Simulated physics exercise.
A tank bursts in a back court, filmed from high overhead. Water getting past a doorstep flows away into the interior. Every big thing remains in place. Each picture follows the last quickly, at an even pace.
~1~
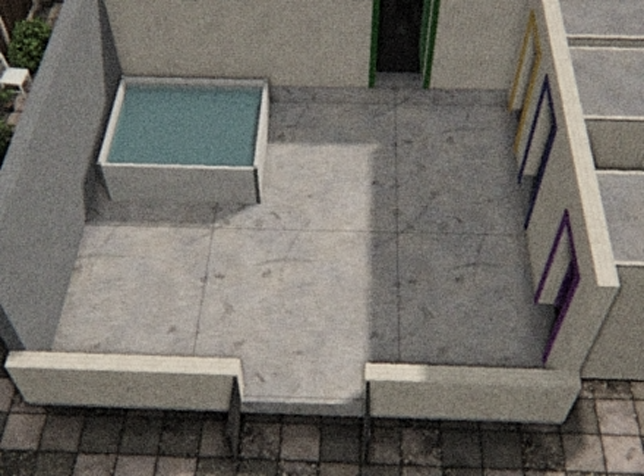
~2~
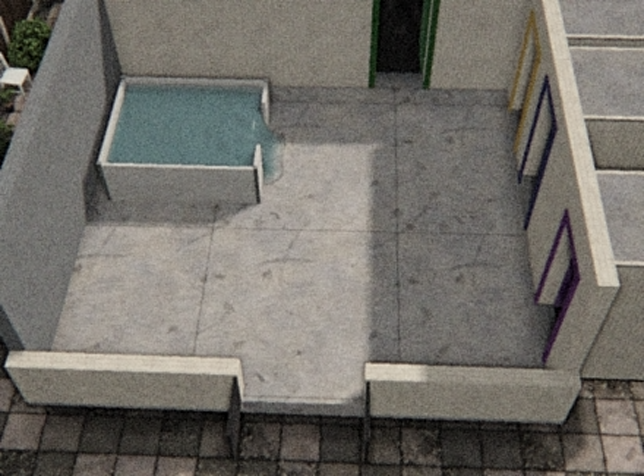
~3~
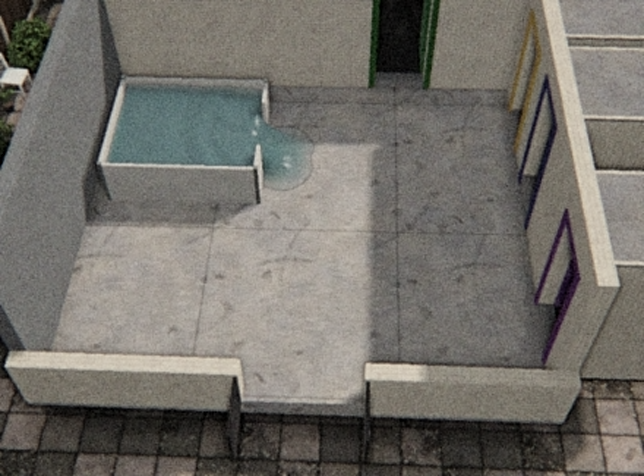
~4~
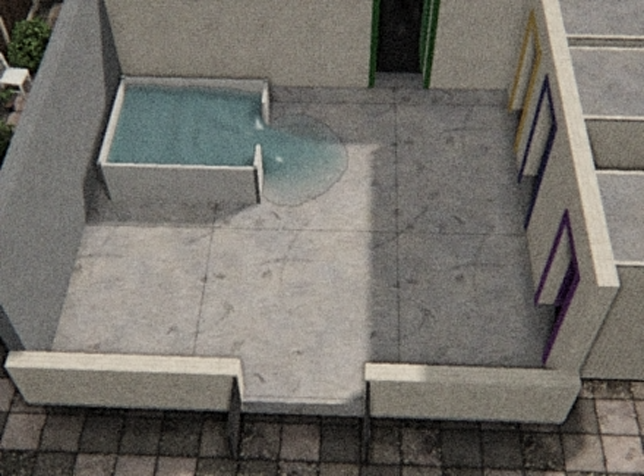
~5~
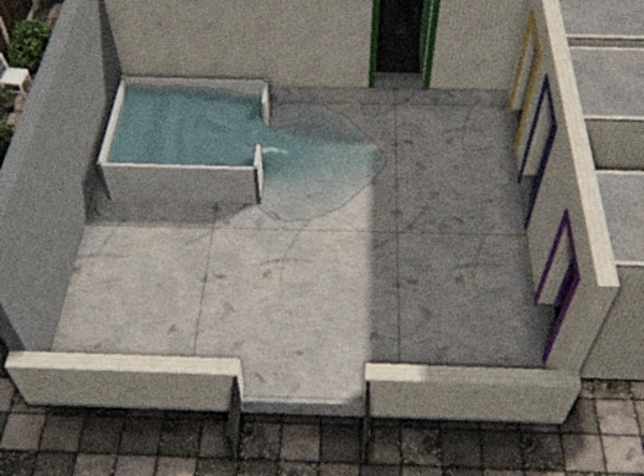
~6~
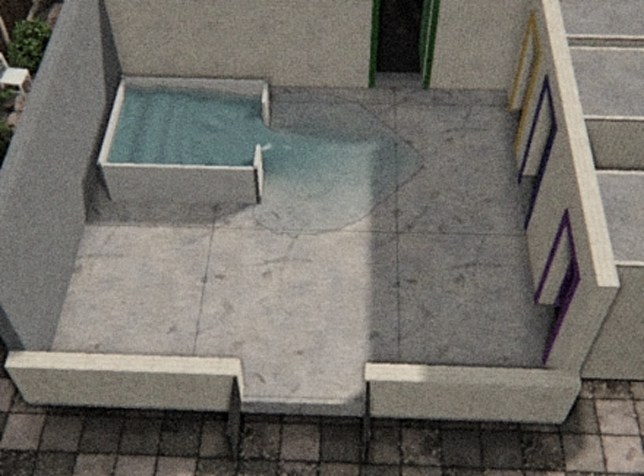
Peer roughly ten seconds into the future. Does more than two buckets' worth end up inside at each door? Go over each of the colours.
The blue door no, two at most; the yellow door yes, more than two; the purple door yes, more than two; the green door no, two at most.
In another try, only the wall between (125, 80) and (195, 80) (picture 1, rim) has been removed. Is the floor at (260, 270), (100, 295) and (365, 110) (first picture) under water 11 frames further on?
Taken in turn they're unwetted, swamped and swamped.
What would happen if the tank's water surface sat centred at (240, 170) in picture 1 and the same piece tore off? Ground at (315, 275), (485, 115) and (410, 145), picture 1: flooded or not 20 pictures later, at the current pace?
Well, in the order you listed them, they'd be unreached, reached by the flood and reached by the flood.
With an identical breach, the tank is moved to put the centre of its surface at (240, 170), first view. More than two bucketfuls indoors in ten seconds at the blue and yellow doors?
Result: Blue door tops the limit; yellow door tops the limit.
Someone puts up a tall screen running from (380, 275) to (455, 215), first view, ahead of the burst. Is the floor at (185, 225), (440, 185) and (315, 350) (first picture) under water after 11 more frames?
Taking the points in turn, they are high and dry, inundated and high and dry.
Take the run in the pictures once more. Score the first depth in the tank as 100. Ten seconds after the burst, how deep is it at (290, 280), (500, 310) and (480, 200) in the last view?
In turn 4, 12 and 10 in a hundred.
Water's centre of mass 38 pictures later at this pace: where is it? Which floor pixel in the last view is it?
I'd put it at around (333, 198).
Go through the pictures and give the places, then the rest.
The first frame shows still water in the open tank at (187, 124).
In the second frame, the front is at (275, 135), out from the gap at (261, 148).
In the third frame, the front is at (302, 178), out from the gap at (261, 149).
In the fourth frame, the front is at (341, 169), out from the gap at (261, 149).
In the fifth frame, water pours out at (261, 149) and has run to (379, 154).
In the sixth frame, water pours out at (261, 148) and has run to (417, 165).
A moment on, water covers 35 % of the floor; the blue door wet at the sill, nothing in, the yellow door wet at the sill, nothing in, the purple door not reached, the green door wet at the sill, nothing in.
Next, water covers 45 % of the floor; the blue door wet at the sill, nothing in, the yellow door over two buckets in, the purple door not reached, the green door wet at the sill, nothing in.
Then, water covers 55 % of the floor; the blue door wet at the sill, nothing in, the yellow door far over two buckets in, the purple door under two buckets in, the green door wet at the sill, nothing in.
Later, water covers 70 % of the floor; the blue door wet at the sill, nothing in, the yellow door far over two buckets in, the purple door over two buckets in, the green door under two buckets in.
In the end, water covers 95 % of the floor; the blue door wet at the sill, nothing in, the yellow door far over two buckets in, the purple door far over two buckets in, the green door under two buckets in.
